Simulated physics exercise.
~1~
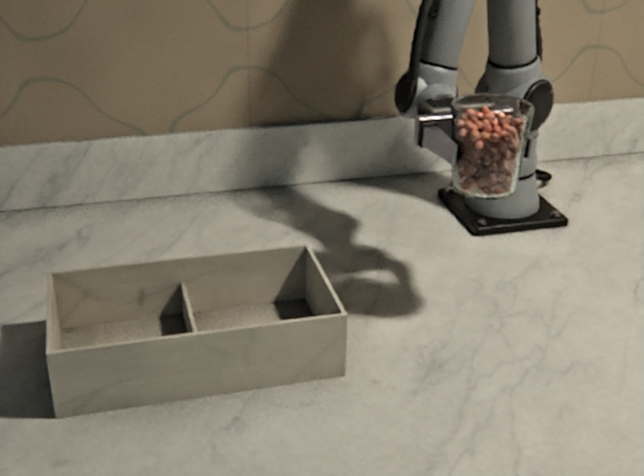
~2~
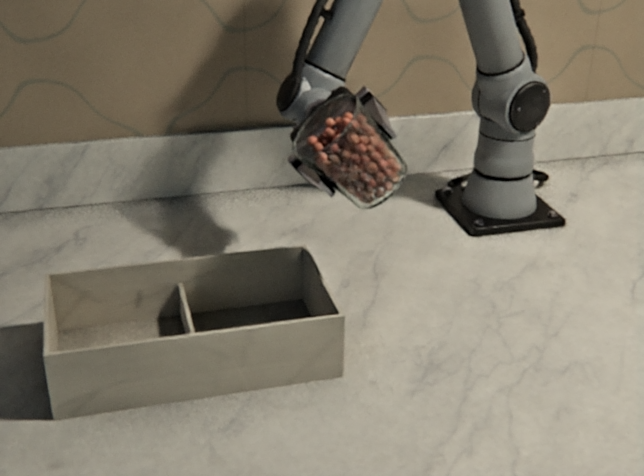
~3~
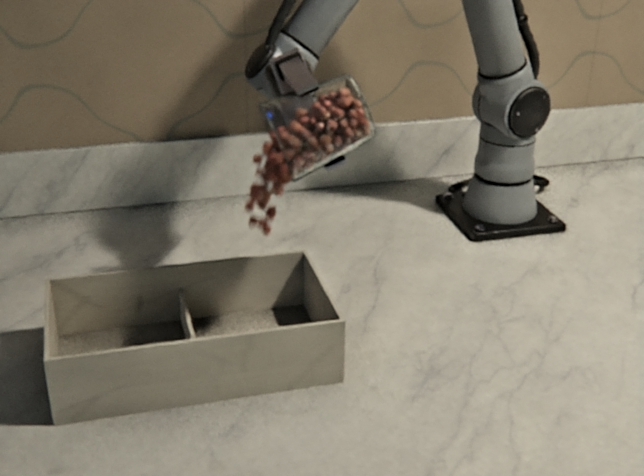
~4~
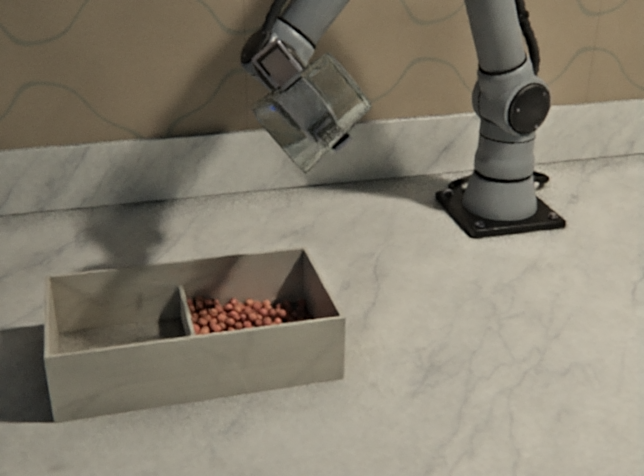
A grey robot arm holds a clear tumbler full of reddish beads upright near its base, on a pale marbled surface. It carries the tumbler left toward an open box split by a cross wall, leaning it over on the way. Near the box, the tumbler tips onto its side and beads spill over its rim in a loose stream. The arm keeps tilting it until the mouth points downward and the tumbler is empty. The beads end up heaped in the right part of the box, nearer the arm, while the left part looks practically empty.
